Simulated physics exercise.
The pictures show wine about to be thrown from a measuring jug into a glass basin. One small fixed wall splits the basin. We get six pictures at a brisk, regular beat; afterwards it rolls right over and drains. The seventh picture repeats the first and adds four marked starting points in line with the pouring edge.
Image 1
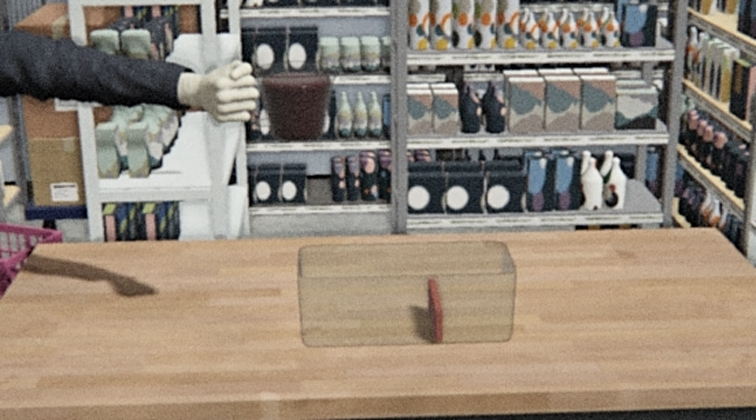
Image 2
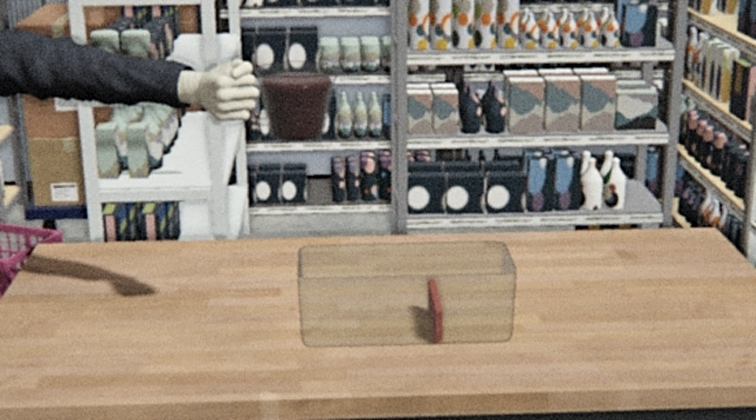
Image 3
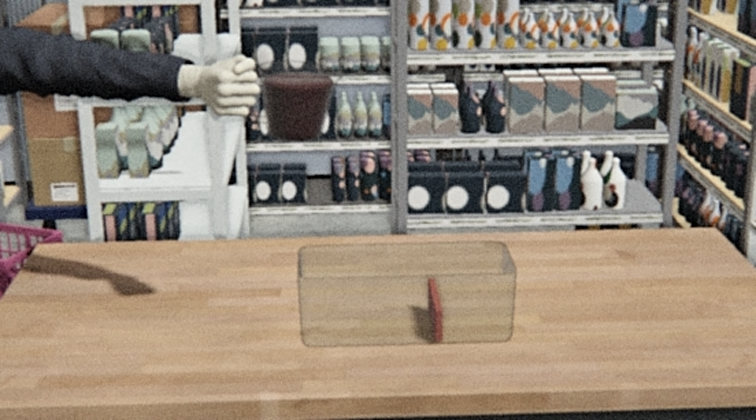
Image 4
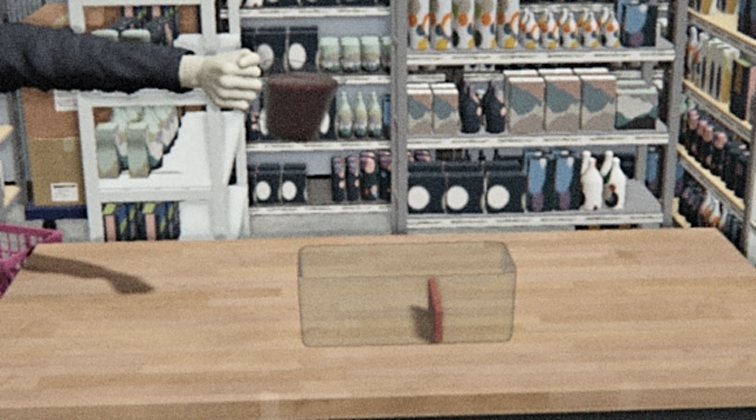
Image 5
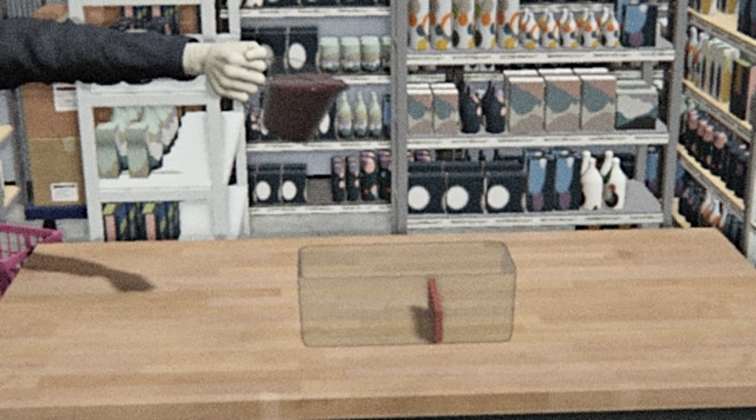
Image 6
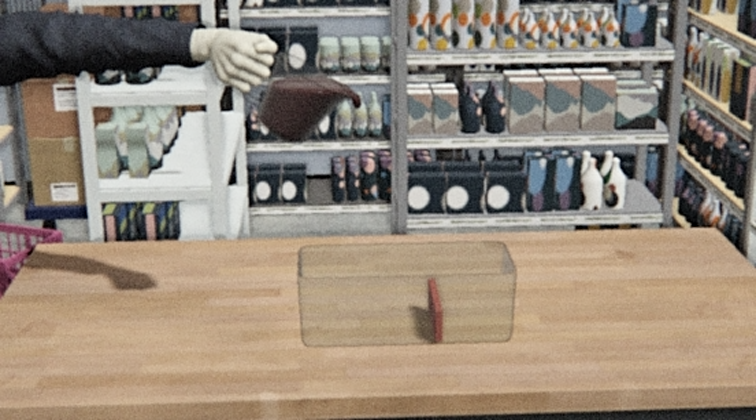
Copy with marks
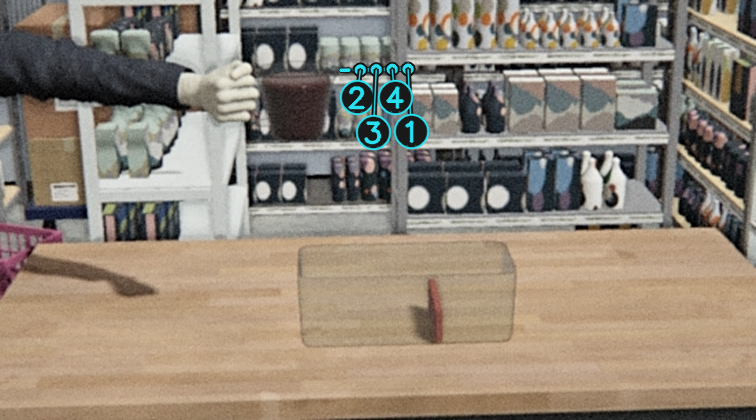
A dark-sleeved arm with a pale hand reaches in from the left, holding a dark reddish-brown jug, seen from across a wooden counter in a shop. A clear glass basin with a thin red piece sits on the counter before stocked shelves. The jug stays upright, then tilts steadily rightward until dark liquid just crosses its lip, while the camera stays still.
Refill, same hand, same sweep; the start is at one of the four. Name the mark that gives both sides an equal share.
The answer is dot 3.
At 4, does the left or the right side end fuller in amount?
The right one.
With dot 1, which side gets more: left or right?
The right one.
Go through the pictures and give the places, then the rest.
Upright, lip at (340, 70); basin from (302, 345) to (512, 340); top of the wall at (435, 294); nothing has left yet, in the first frame.
Upright, lip at (341, 71); nothing has left yet, in the second frame.
Tipped about 6°, lip at (343, 74); nothing has left yet, in the third frame.
Tipped about 12°, lip at (346, 80); nothing has left yet, in the fourth frame.
Tipped about 21°, lip at (349, 88); nothing has left yet, in the fifth frame.
Tipped about 32°, lip at (351, 97); wine is over the lip, down to (357, 106), in the sixth frame.
In cyan, 1 at (408, 69); 2 at (360, 69); 3 at (376, 69); 4 at (392, 69).
With 1, about 15 % ends left of the wall and 81 % right of it; 4 % is lost outside.
With 2, about 77 % ends left of the wall and 15 % right of it; 8 % is lost outside.
With 3, about 50 % ends left of the wall and 47 % right of it; 3 % is lost outside.
With 4, about 23 % ends left of the wall and 75 % right of it.
